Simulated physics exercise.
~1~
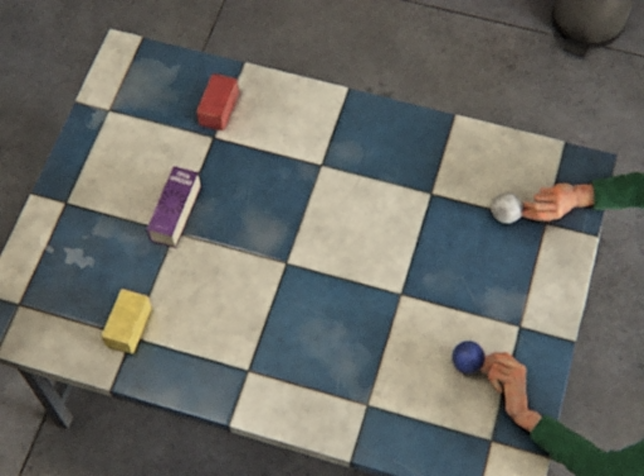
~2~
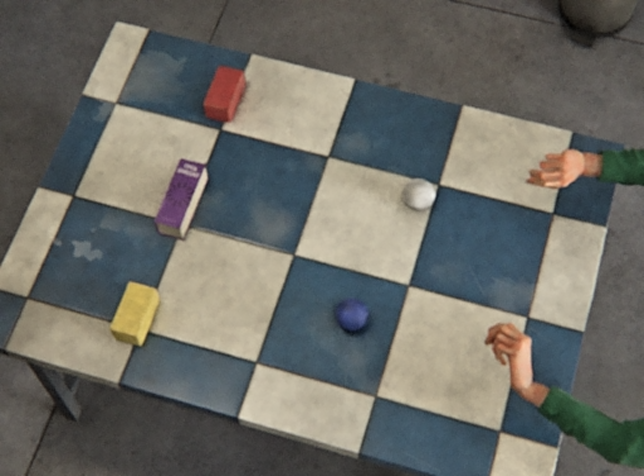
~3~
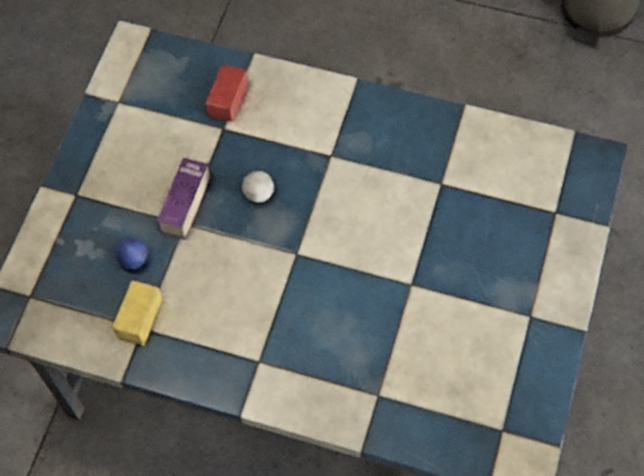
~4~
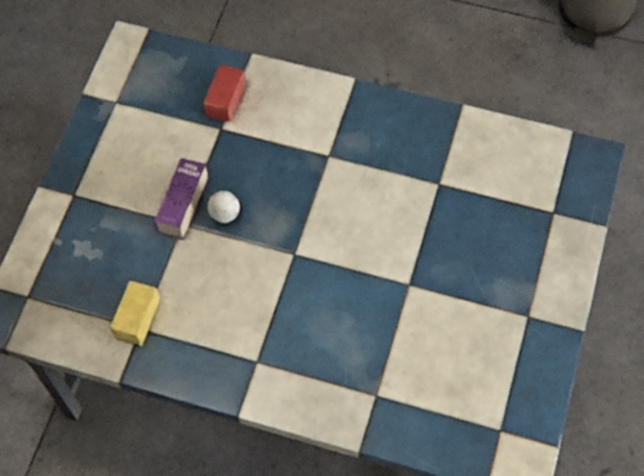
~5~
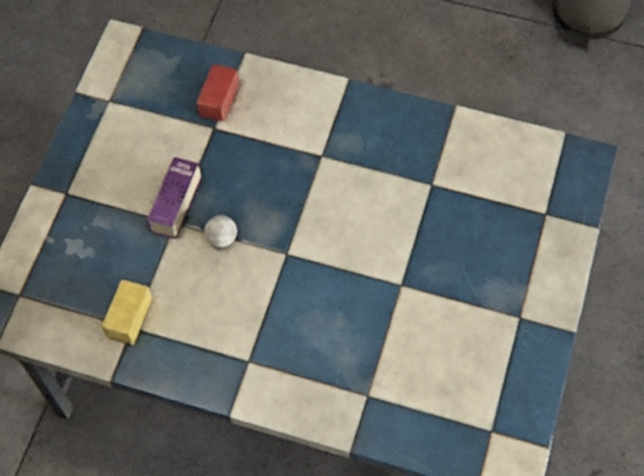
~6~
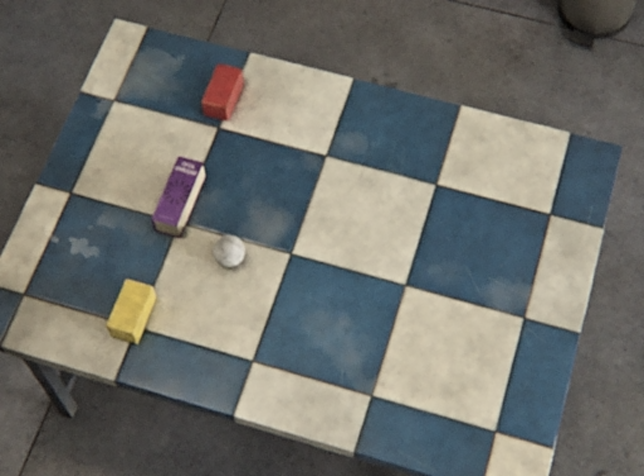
Two hands release balls leftward; the blue passes between blocks, the white bounces back.
